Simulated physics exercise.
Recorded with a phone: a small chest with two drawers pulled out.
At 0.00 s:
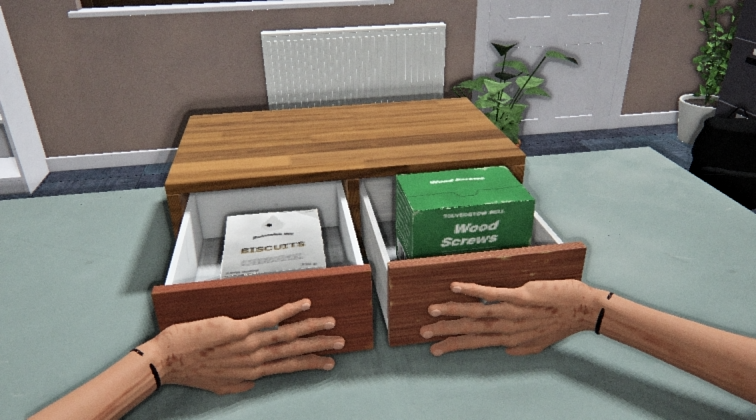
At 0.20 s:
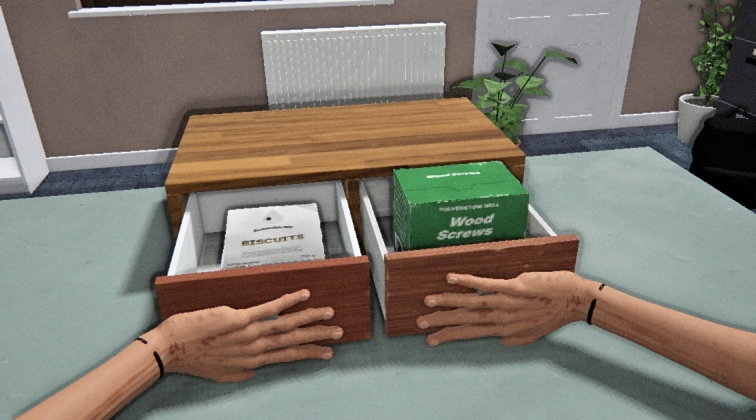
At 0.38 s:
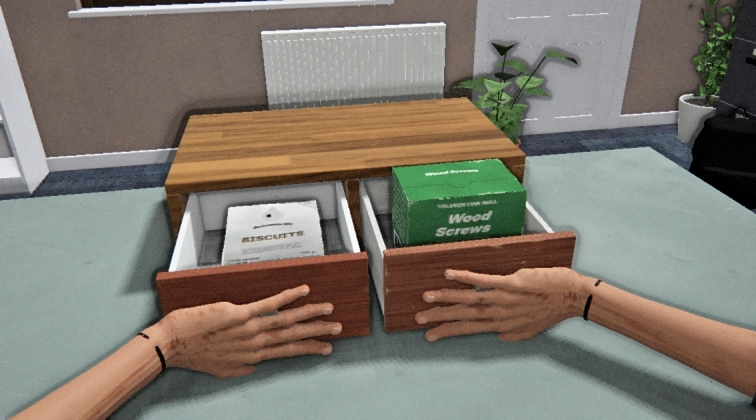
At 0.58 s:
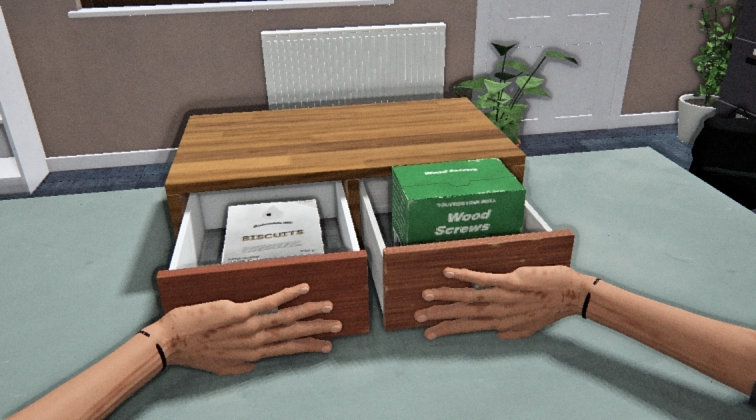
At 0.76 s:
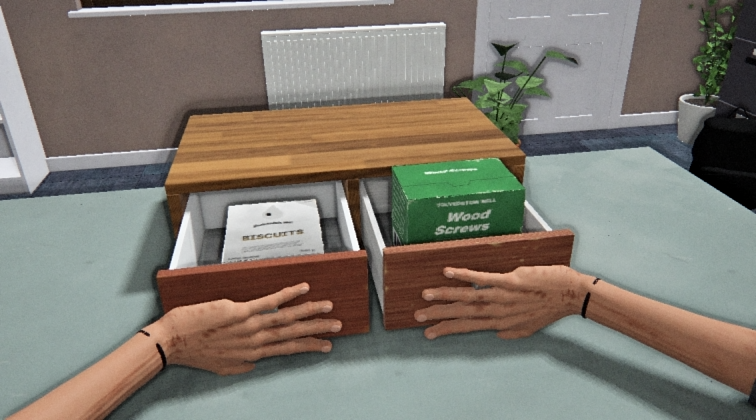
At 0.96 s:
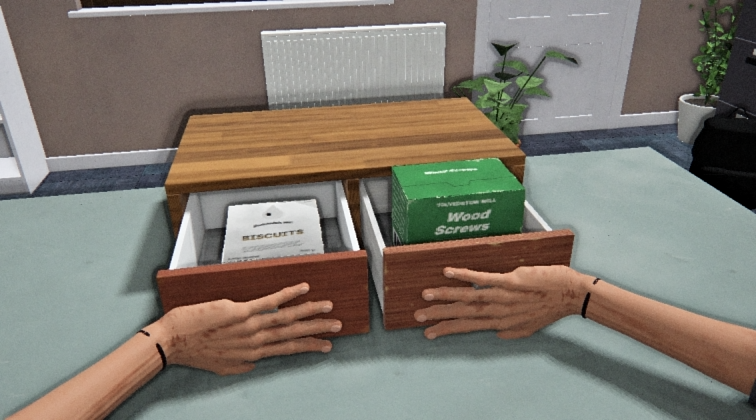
On a pale green tabletop, two hands rest against open drawers holding biscuits and wood screws, shifting slightly, then staying still.
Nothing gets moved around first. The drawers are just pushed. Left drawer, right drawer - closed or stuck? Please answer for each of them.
Left drawer - closed. Right drawer - stuck.
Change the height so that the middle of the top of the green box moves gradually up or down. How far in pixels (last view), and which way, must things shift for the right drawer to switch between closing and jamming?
A downward move of around 16 pixels.
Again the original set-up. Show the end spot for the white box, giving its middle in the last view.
Its middle is close to (275, 190).
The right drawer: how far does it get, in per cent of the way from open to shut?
I'd put it at some 40 in a hundred.
After 1.36 s, left drawer about half in; right drawer about half in.
At rest (2.4 s), the left drawer shuts flush; the right drawer stays ajar.
